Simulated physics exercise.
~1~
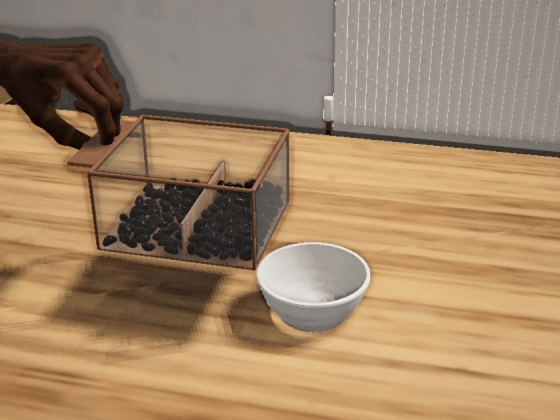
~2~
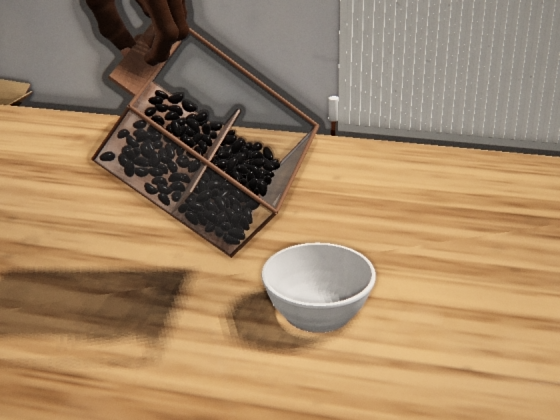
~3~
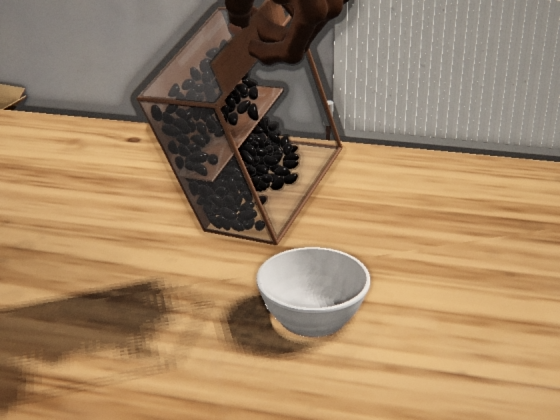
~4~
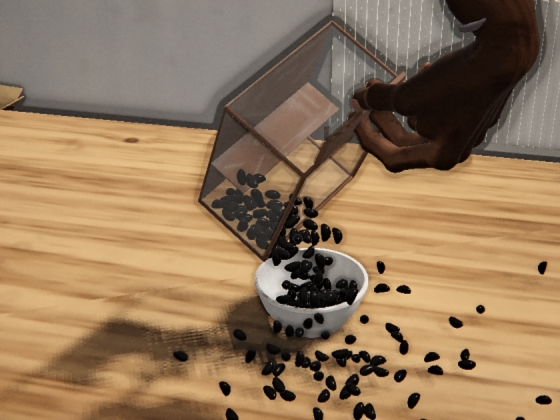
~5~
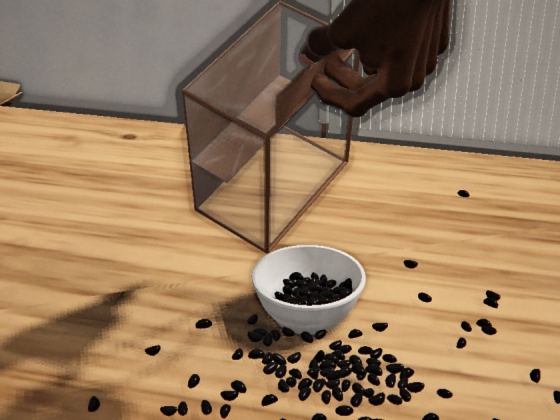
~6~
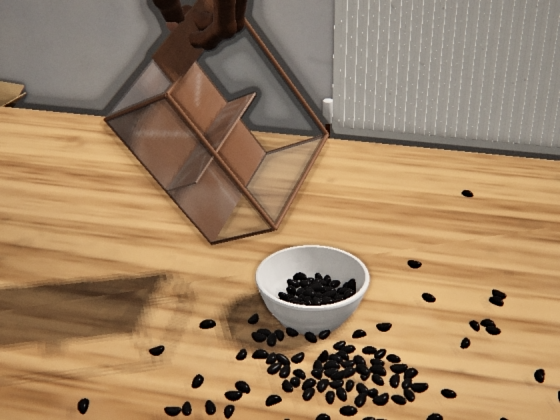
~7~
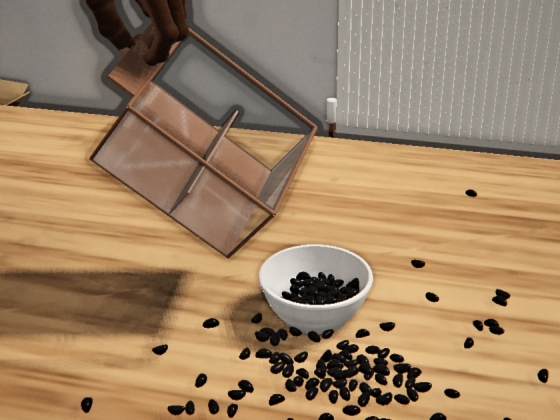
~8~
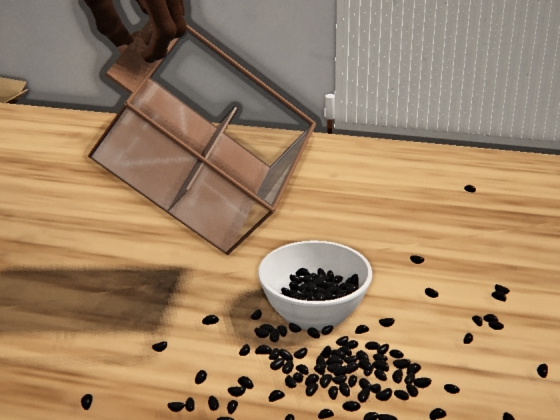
A dark brown hand holds a clear, copper-edged box of black beans, split by a low partition, on a light wooden table seen from slightly above, with a small white bowl to its right and a grey wall behind. The hand lifts the box and tips it steadily to the right. As it tilts past its side, the beans pour out, some into the bowl and many onto the table around it. The hand then turns the emptied box partway back and holds it tilted above the table. The bowl keeps a heap of beans, while others lie scattered in front and to the right.
